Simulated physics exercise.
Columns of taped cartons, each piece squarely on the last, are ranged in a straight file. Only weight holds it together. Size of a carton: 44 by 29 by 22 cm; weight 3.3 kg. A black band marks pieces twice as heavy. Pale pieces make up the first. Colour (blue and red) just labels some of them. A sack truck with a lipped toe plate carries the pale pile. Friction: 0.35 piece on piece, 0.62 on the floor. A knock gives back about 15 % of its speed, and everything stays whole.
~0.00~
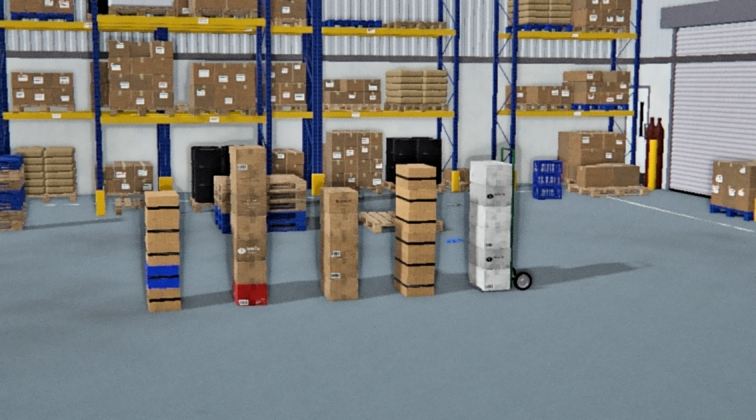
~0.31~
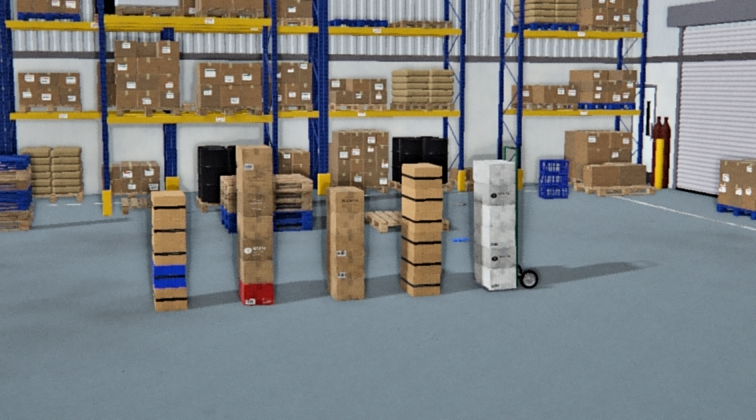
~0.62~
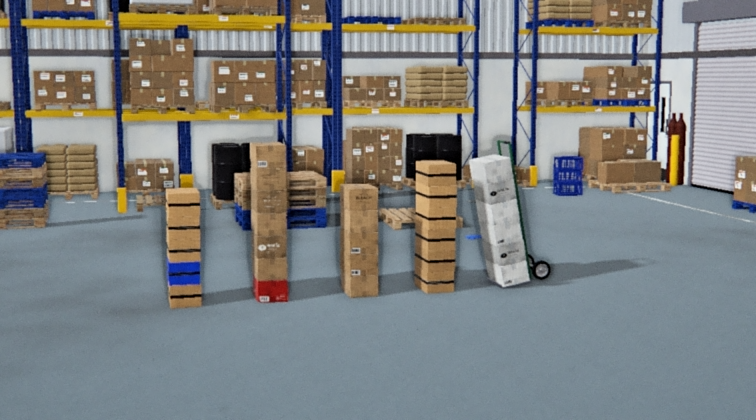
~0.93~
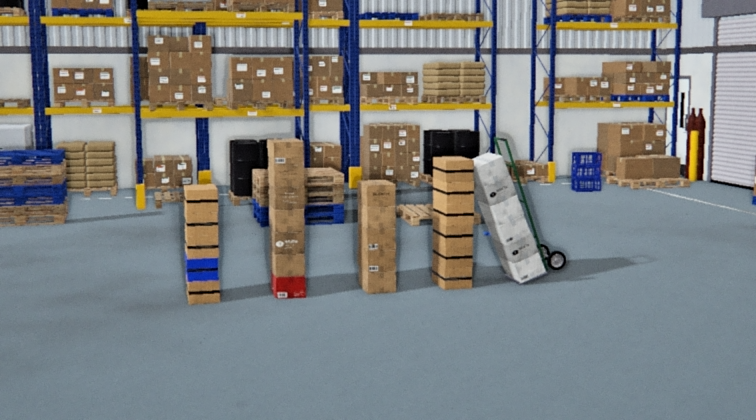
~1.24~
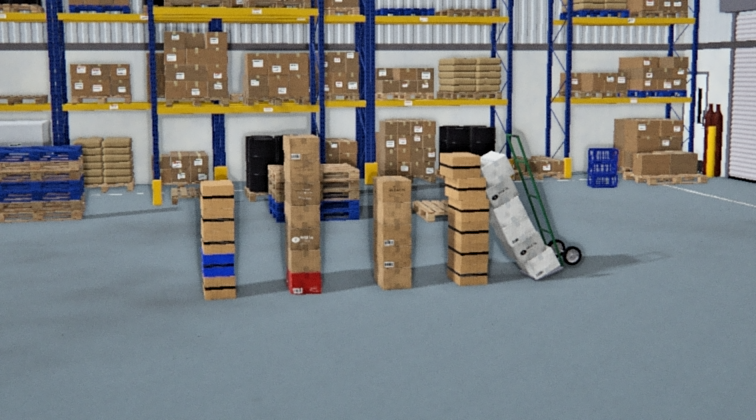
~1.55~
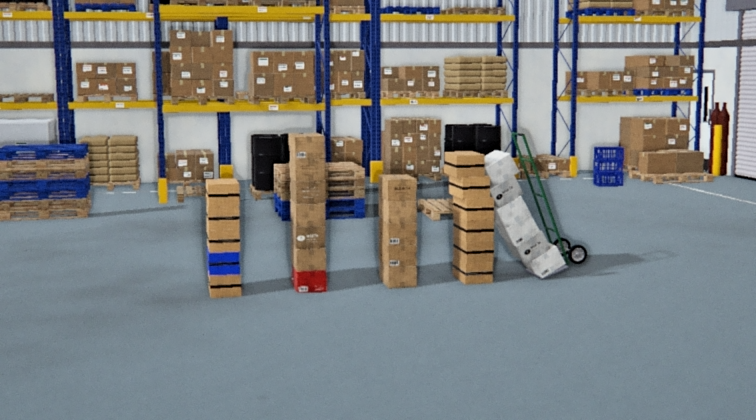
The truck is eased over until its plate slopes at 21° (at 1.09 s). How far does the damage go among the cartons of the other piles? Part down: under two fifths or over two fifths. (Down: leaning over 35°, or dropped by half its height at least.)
The part is under two fifths.
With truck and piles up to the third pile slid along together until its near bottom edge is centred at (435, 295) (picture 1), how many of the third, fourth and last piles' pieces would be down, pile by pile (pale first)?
In that case third 0, fourth 0, last 0.
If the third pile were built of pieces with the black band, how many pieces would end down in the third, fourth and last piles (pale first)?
Then third 0, fourth 0, last 0.
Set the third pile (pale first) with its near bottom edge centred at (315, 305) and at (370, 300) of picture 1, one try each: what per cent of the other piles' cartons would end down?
About 0 and 0 per cent.
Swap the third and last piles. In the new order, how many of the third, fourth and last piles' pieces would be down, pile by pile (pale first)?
In that case third 0, fourth 0, last 0.
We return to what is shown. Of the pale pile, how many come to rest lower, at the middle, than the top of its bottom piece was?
1 of them.
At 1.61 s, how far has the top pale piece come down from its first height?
About 10 cm.
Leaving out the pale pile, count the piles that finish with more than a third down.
The count is 0.
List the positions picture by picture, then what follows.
In the first frame (pixels give the middle of a visible side; the camera pans a little), truck frame (513, 178) 0° forward; red carton (253, 295); blue carton (163, 277); none of the others has stirred.
Truck frame (517, 177) 2° forward; blue carton (170, 277), in the second frame.
Truck frame (514, 171) 11° forward, top of the pale pile leaning 11°; blue carton (184, 274); none of the others has stirred, in the third frame.
Truck frame (514, 167) 19° forward, top of the pale pile leaning 22°; blue carton (203, 270); none of the others has stirred, in the fourth frame.
Truck frame (527, 163) 21° forward, top of the pale pile leaning 28°; blue carton (219, 266); movement in 2 of them, in the fifth frame.
Truck frame (533, 162) 21° forward, top of the pale pile leaning 29°; blue carton (224, 264); red carton (312, 282); movement in 2 of them, in the sixth frame.
After 1.61 s, 0 of the pale pile down; none of the 23 other cartons down, 2 disturbed.
In the end (2.1 s), 0 of the pale pile down; none of the 23 other cartons down, 2 disturbed; blue carton unmoved; red carton unmoved. That is 0 per cent. From the last view, middles, blue carton near (223, 259), red carton near (309, 277).
